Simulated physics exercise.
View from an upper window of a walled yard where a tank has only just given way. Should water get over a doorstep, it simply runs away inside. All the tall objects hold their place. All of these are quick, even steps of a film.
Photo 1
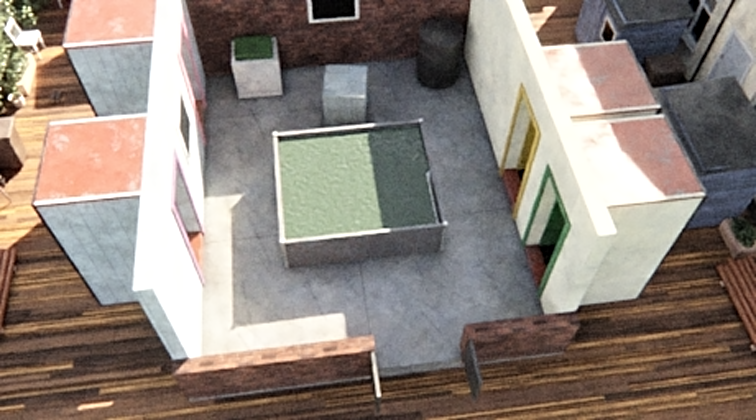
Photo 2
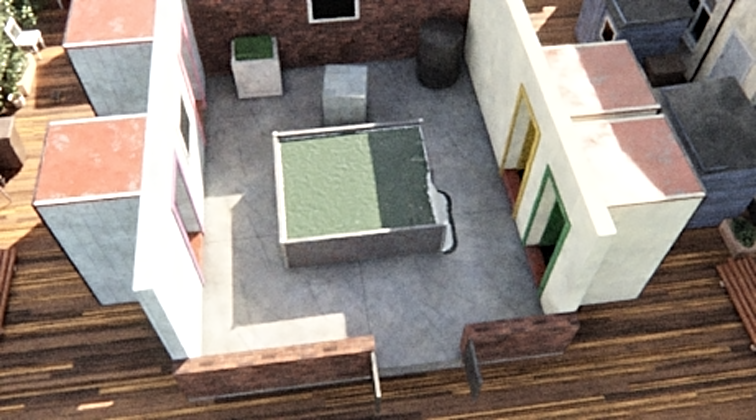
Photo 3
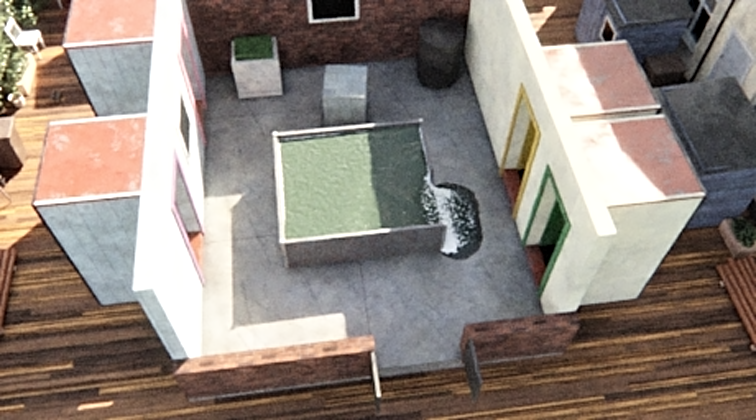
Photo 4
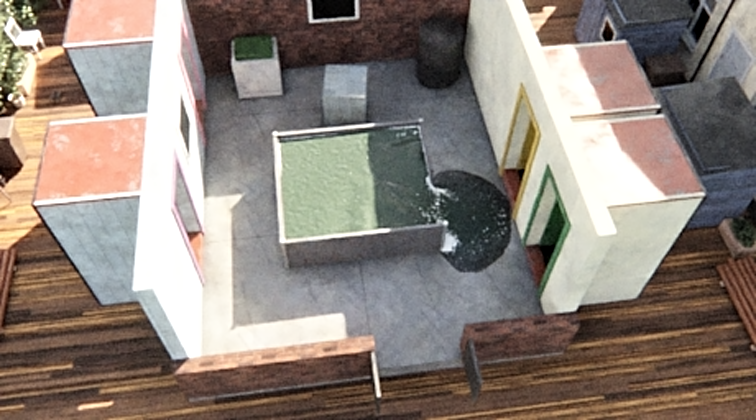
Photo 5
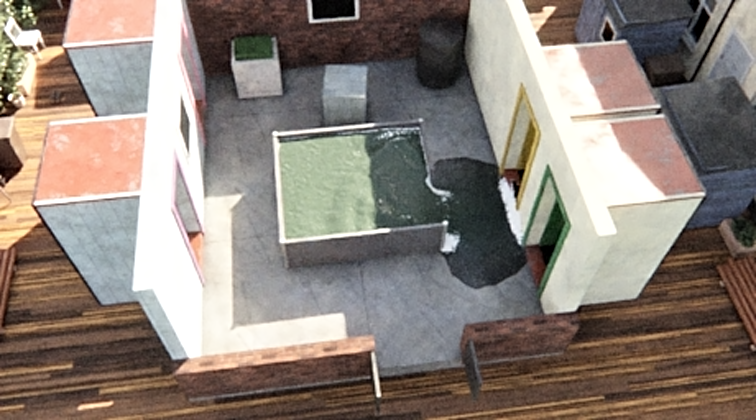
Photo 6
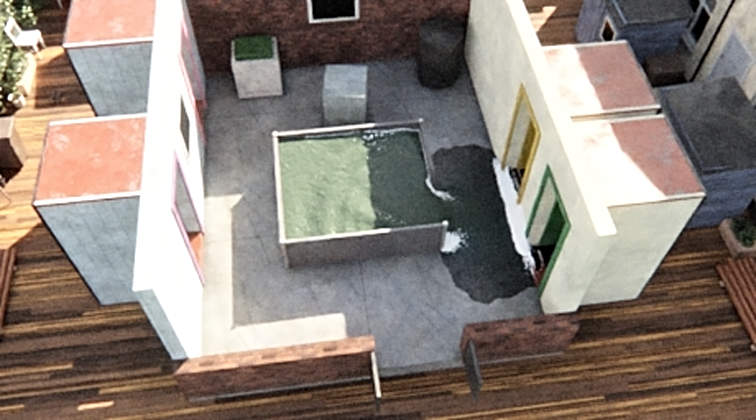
Dark water bursts from the right side of a square, wood-edged tank of green water in a grey-paved yard, seen from high above. Pale walls with pink-framed openings at left and yellow and green doorways at right flank it, with a brick wall, a planter, a pale block and a dark barrel behind. The water foams out, spreads rightward, then washes white along the right wall, while the camera stays still.
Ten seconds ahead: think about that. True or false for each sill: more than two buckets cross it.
Green door - true; purple door - false; yellow door - true; pink door - false.
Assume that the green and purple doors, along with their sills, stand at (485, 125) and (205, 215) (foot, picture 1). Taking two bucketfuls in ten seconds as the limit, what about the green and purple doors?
My reading: The green one stays under; the purple one stays under.
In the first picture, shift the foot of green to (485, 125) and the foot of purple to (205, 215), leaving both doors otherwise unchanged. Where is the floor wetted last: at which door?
That would be the pink-painted one.
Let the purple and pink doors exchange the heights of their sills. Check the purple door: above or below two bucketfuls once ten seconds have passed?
Well, the way I see it, the purple door lets in less.
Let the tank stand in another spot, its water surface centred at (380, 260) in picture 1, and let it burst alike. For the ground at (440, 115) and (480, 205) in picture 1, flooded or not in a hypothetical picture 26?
The first spot is inundated and the second is inundated.
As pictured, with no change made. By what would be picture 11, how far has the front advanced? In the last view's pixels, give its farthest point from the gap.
My guess is roughly (477, 96).
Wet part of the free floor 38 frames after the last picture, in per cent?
That should be about 90 %.
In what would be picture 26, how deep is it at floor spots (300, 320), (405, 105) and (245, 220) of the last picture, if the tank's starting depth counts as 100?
Respectively 4, 6 and 0 per cent.
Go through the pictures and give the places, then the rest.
The first picture shows the tank at (356, 180) is whole and still.
In the second picture, the front is at (452, 248), out from the gap at (435, 212).
In the third picture, the front is at (468, 193), out from the gap at (434, 214).
In the fourth picture, water pours out at (434, 215) and has run to (503, 200).
In the fifth picture, water pours out at (434, 215) and has run to (526, 254).
In the sixth picture, water pours out at (434, 215) and has run to (534, 281).
A moment on, water covers 20 % of the floor; the green door over two buckets in, the purple door not reached, the yellow door over two buckets in, the pink door not reached.
Next, water covers 30 % of the floor; the green door far over two buckets in, the purple door not reached, the yellow door far over two buckets in, the pink door not reached.
Then, water covers 65 % of the floor; the green door far over two buckets in, the purple door not reached, the yellow door far over two buckets in, the pink door not reached.
Later, water covers 90 % of the floor; the green door far over two buckets in, the purple door wet at the sill, nothing in, the yellow door far over two buckets in, the pink door wet at the sill, nothing in.
In the end, water covers 100 % of the floor; the green door far over two buckets in, the purple door wet at the sill, nothing in, the yellow door far over two buckets in, the pink door wet at the sill, nothing in.
